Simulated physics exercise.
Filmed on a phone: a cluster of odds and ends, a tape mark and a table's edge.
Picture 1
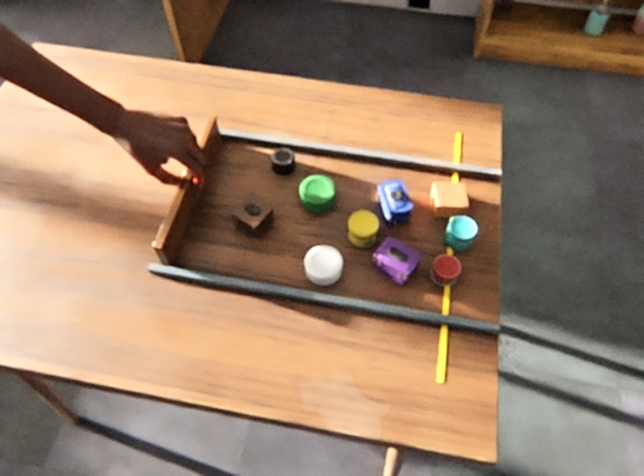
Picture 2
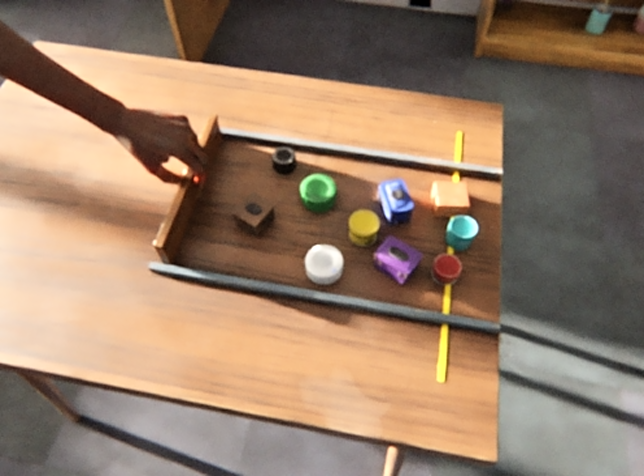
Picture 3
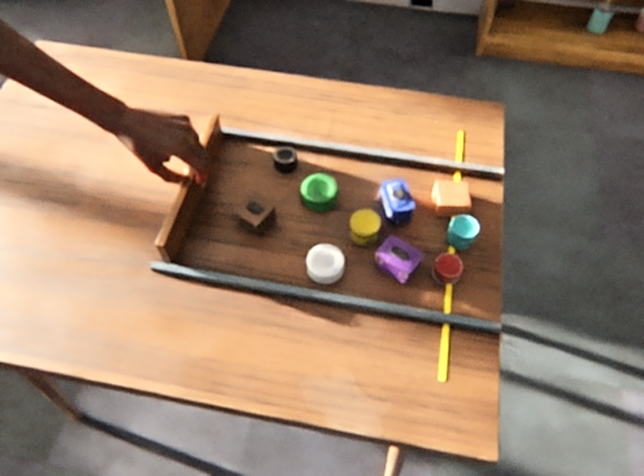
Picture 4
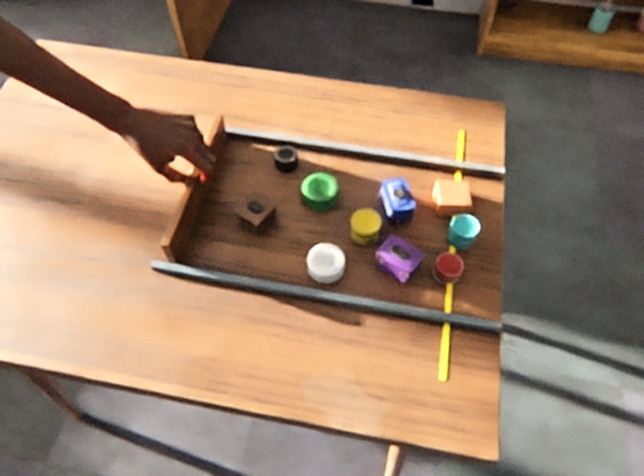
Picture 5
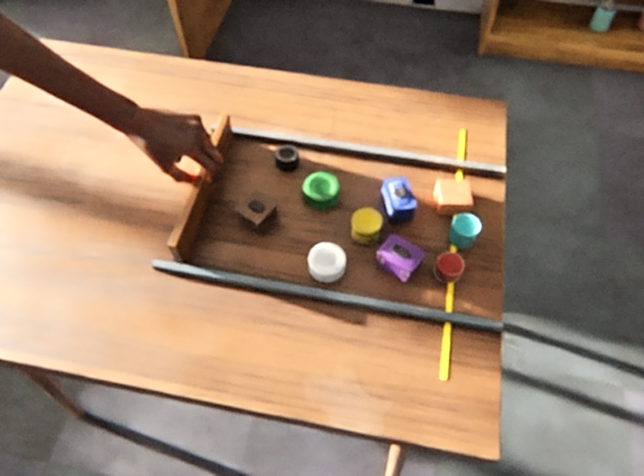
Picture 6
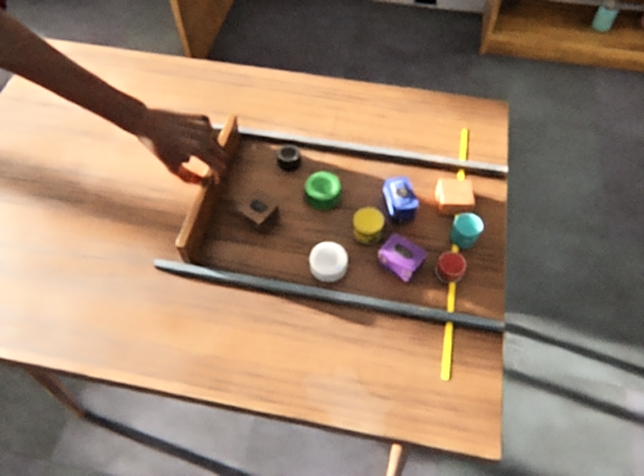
On a wooden table, a hand slid an upright board a little to the right between two dark rails, while the colourful tubs, lids and small blocks beside it barely shifted near a yellow tape line.
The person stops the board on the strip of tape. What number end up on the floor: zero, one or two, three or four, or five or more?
The number that fall off is three or four.
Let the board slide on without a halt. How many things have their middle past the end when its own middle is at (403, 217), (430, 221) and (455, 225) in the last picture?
Place by place, 0, 0 and 3.
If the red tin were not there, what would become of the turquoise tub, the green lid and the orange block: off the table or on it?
The turquoise tub tumbles off, the green lid remains up, the orange block comes down.
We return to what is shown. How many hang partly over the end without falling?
It comes to 3.
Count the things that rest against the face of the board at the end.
4 of them.
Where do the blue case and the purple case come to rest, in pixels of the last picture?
Near (505, 204) and (496, 277).
Soon after, none off yet; turquoise tub at rest near (466, 231); red tin at rest near (451, 267); orange block at rest near (455, 197).
Then, none off yet; turquoise tub moved about its own width near (491, 233); red tin moved about its own width near (480, 262); orange block moved about its own width near (491, 193).
At rest, the number that fall off is three or four; fallen, orange block, red tin and turquoise tub.
